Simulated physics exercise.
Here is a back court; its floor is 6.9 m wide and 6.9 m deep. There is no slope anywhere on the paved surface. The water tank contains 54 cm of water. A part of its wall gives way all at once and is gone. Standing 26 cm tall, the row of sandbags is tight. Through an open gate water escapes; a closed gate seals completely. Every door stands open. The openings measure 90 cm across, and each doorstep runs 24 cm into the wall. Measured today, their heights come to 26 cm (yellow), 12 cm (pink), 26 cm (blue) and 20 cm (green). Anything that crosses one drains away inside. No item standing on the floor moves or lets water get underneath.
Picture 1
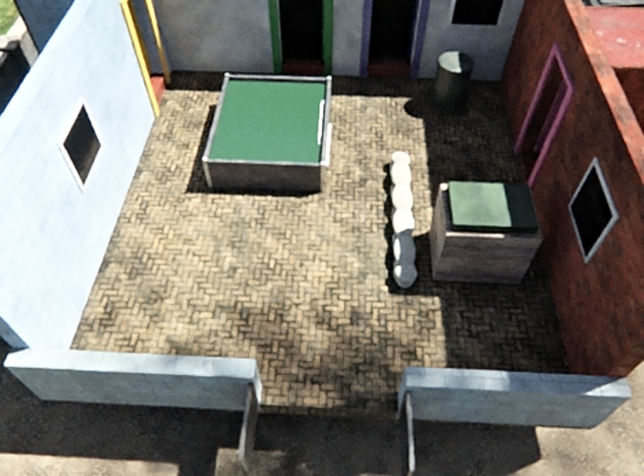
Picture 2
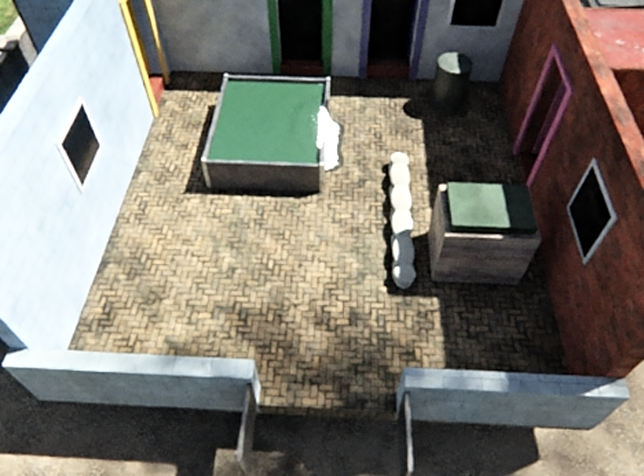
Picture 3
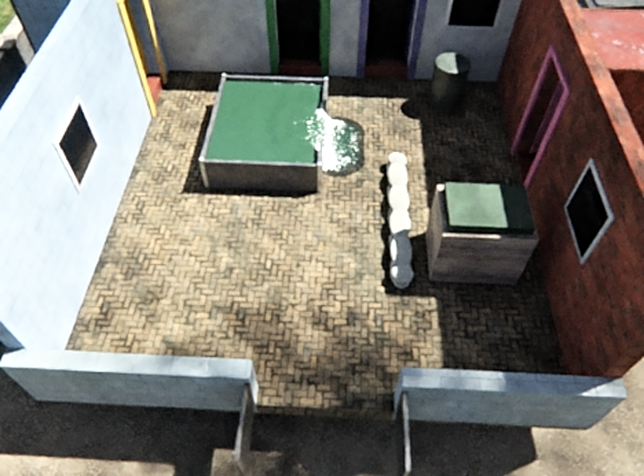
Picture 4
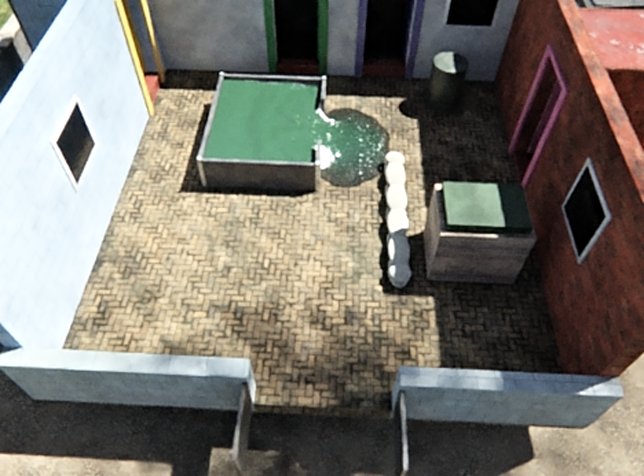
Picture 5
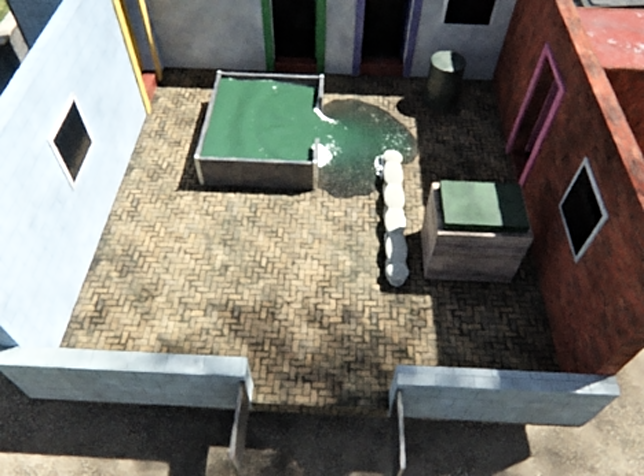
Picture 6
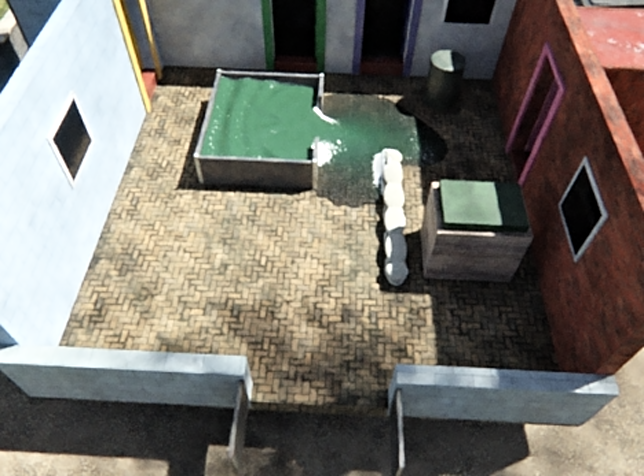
Green water pouring from a gap in the tank's right side, spreading across the courtyard paving and around a row of pale rounded objects.
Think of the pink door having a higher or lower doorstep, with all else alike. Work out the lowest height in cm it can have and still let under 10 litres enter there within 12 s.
The lowest such height is roughly 16 cm.
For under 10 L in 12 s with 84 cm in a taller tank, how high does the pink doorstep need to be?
In that case, roughly 29 cm.
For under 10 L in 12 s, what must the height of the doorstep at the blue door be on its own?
Blue would need about 7.0 cm on its own.
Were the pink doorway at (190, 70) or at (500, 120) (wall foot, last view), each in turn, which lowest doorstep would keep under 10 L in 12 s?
About 7.0 cm for the first and 23 cm for the second.
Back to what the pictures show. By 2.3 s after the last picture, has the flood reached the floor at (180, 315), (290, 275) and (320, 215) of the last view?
One by one: Clear, drenched, drenched.
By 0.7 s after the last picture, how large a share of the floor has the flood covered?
Wet share: Around 20 %.
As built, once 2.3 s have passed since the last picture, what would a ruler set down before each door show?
Centimetres: Yellow = 0, pink = 17, blue = 7, green = 0.
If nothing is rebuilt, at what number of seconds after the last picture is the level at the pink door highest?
Peak time: About 1.0 s.
Then, 0.7 s after the last picture water covers 20 % of the floor, deepest (34 cm) near (380, 160); 13 cm at the pink door, 0 litres in over its 12 cm doorstep.
Then, 2.3 s after the last picture water covers 40 % of the floor, deepest (30 cm) near (491, 86); 17 cm at the pink door, 29 litres in over its 12 cm doorstep.
Then, 11.3 s after the last picture water covers 90 % of the floor, deepest (8 cm) near (492, 132); 6 cm at the pink door, 41 litres in over its 12 cm doorstep.
At the pink door as built, the water peaked near 18 cm, 0.9 s after the last picture.
With a doorstep of 13.5 cm, 26 litres would have come in within the 12 s; with 18 cm, 5 litres. So under 10 litres takes about 16 cm.
